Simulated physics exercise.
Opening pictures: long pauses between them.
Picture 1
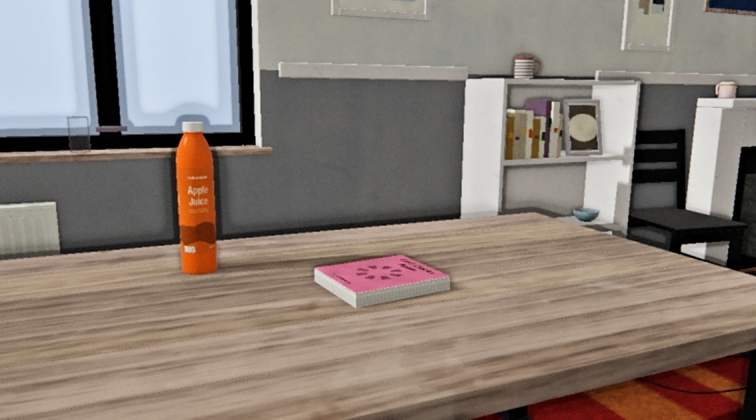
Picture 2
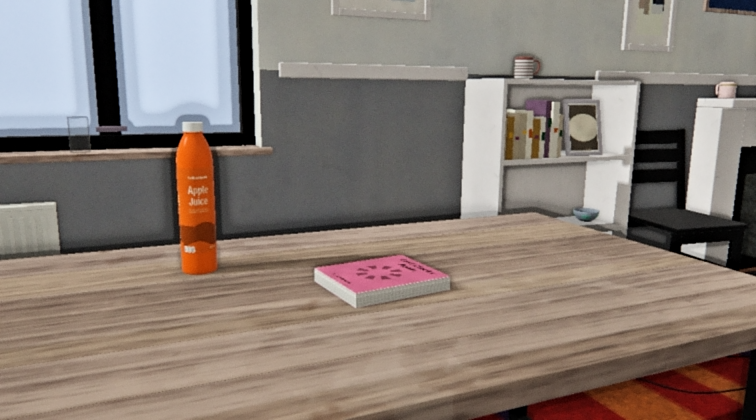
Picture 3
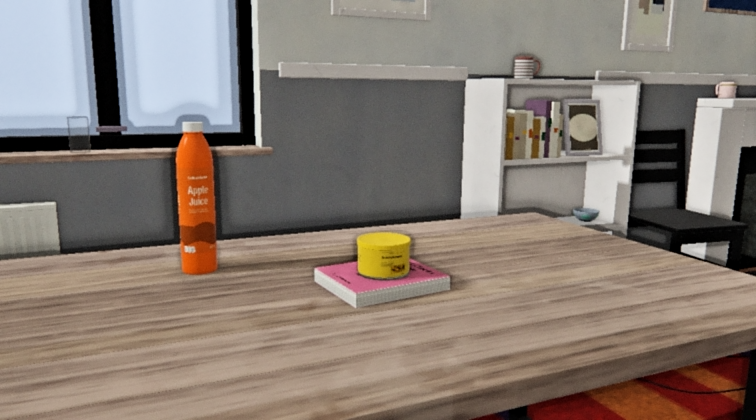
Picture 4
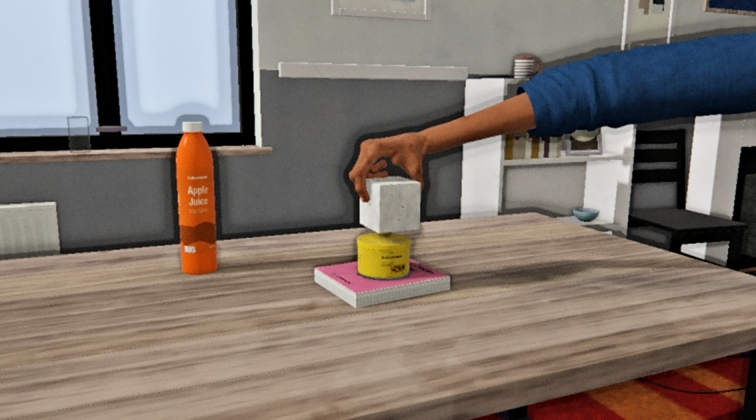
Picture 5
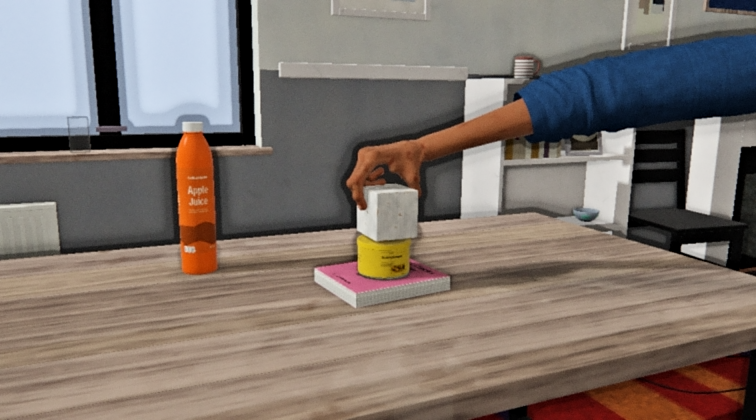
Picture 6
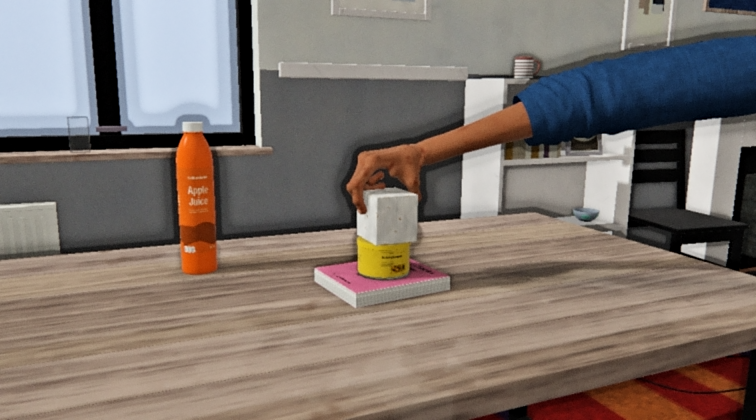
On a wooden table, an orange bottle stood left of a pink book, a yellow tub appeared on the book, and then a hand from the right lowered a white block onto the tub.
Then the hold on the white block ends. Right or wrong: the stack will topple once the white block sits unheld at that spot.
Wrong.
Then, 1.00 s after the last picture, nothing has stirred.
Then, 2.10 s after the last picture, white block resting near (387, 216).
At rest, all 4 in place. Seen from the same camera at the end, white block near (387, 216). The pile keeps its balance.
